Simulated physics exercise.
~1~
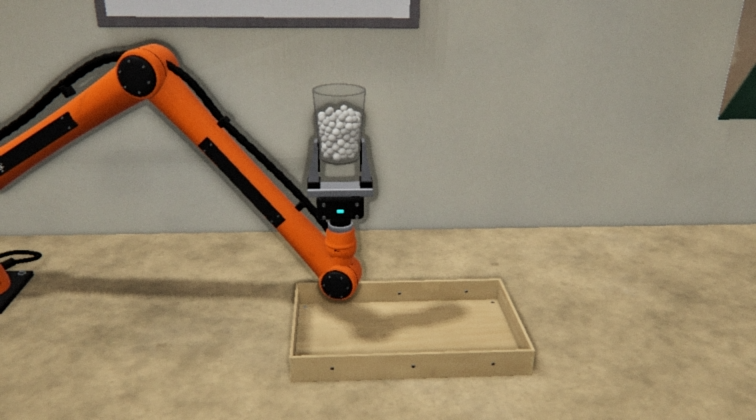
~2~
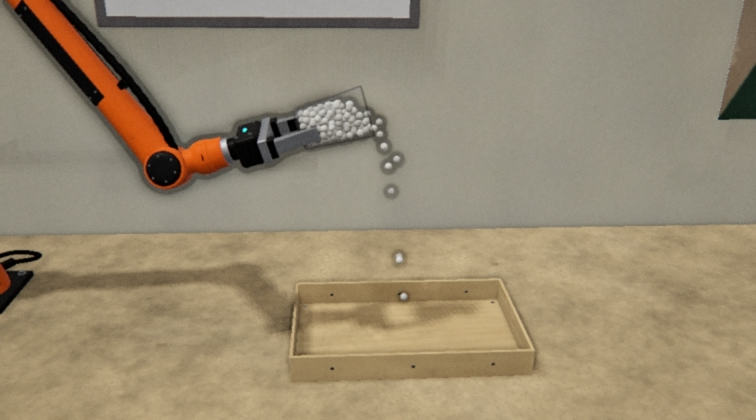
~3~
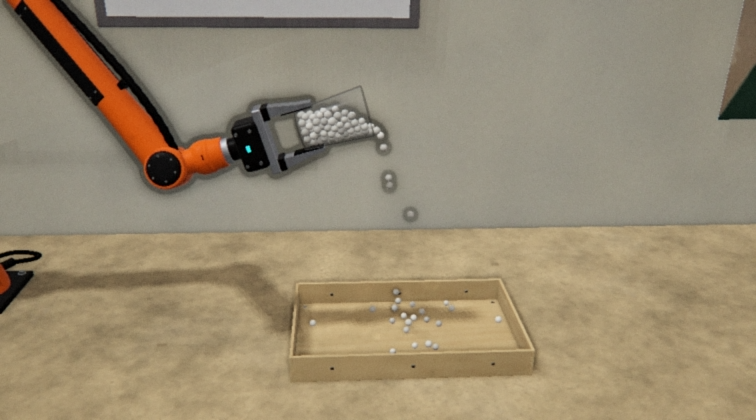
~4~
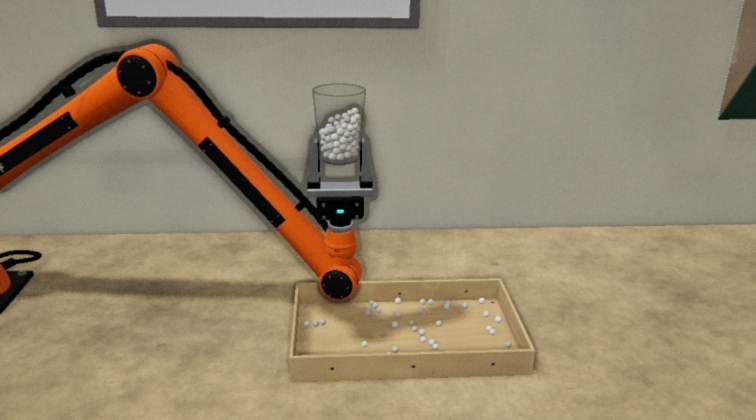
The footage shows an orange robot arm holding a clear cup of white beads upright, then tipping it to the right so that some spill into a wooden tray below, before returning it upright with most beads still inside and the others scattered across the tray.
